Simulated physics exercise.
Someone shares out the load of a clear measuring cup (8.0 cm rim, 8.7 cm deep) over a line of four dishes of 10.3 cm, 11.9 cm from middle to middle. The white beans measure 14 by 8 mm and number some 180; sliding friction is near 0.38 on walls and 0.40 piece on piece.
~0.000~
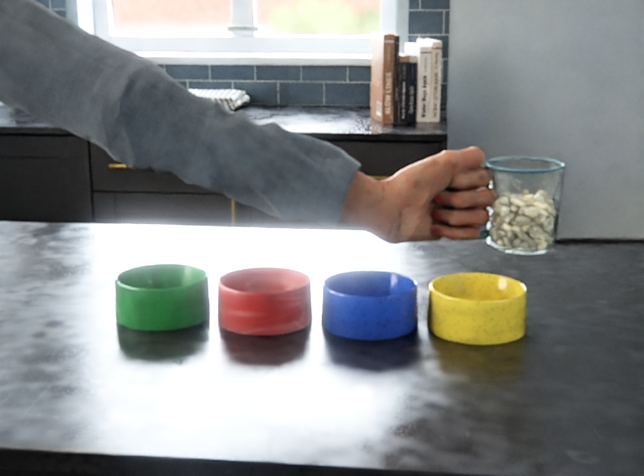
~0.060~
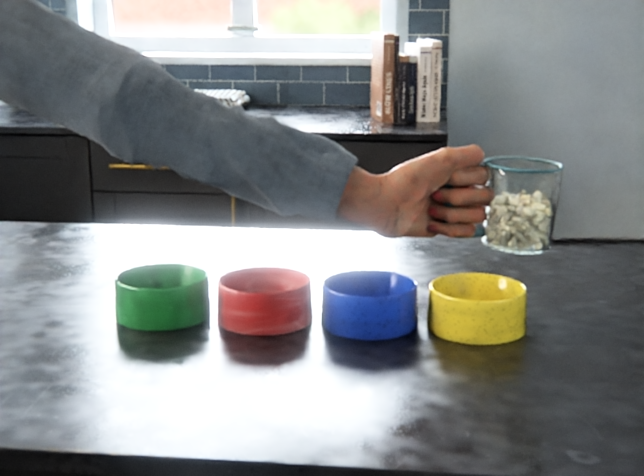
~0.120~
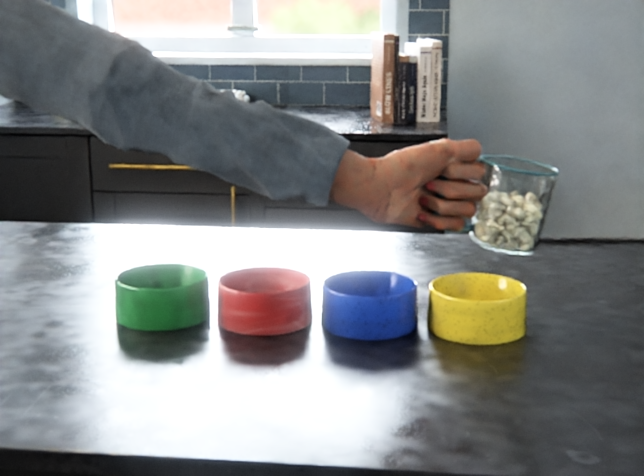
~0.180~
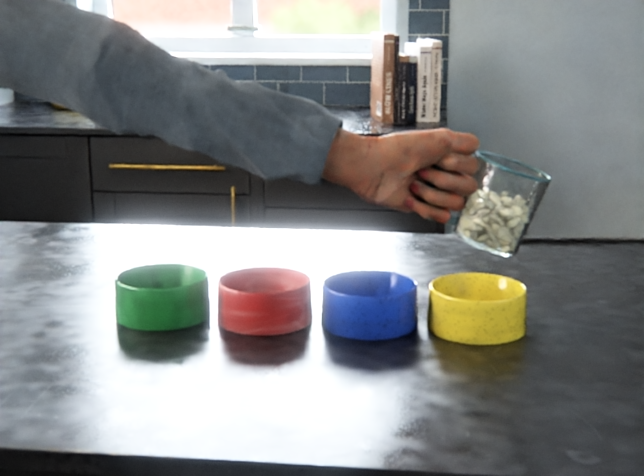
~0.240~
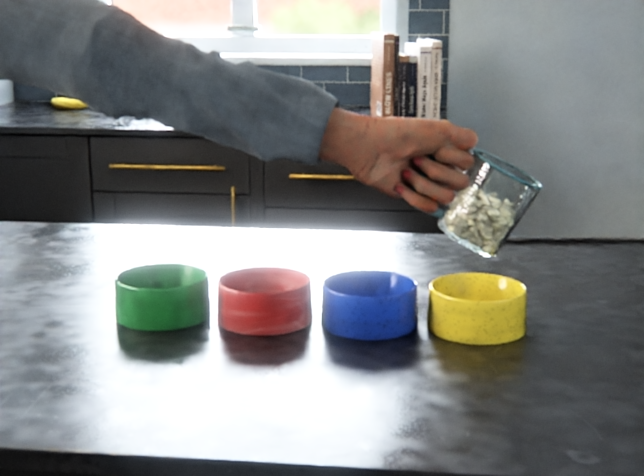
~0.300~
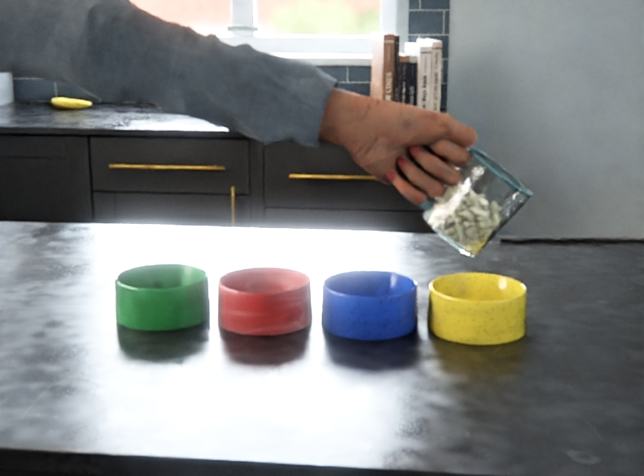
A hand in a grey-blue sleeve holds a clear measuring cup of white beans upright above the right end of a row of green, red, blue and yellow dishes on a dark counter. The cup then shifts slightly left and tilts steadily rightward, ending slanted above the yellow dish.
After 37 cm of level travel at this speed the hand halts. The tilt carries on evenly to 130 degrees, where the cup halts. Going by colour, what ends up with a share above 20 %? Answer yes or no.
Red no, blue yes, green no, yellow no, counter no.
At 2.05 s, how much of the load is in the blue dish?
About 90 per cent by then.
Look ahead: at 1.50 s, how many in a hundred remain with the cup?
About 0 per cent.
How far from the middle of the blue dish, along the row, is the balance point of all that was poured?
About 1 cm to its right.
After 1.02 s, tilt 130 degrees; cup holds 15 %, blue 75 %, yellow 5 %.
After 1.50 s, tilt 130 degrees; cup holds 0 %, blue 90 %, yellow 5 %.
After 2.05 s, tilt 130 degrees; cup holds 0 %, blue 90 %, yellow 5 %.
In the end, at 2.3 s, red 0 %, blue 90 %, green 0 %, yellow 5 %, counter 5 %.
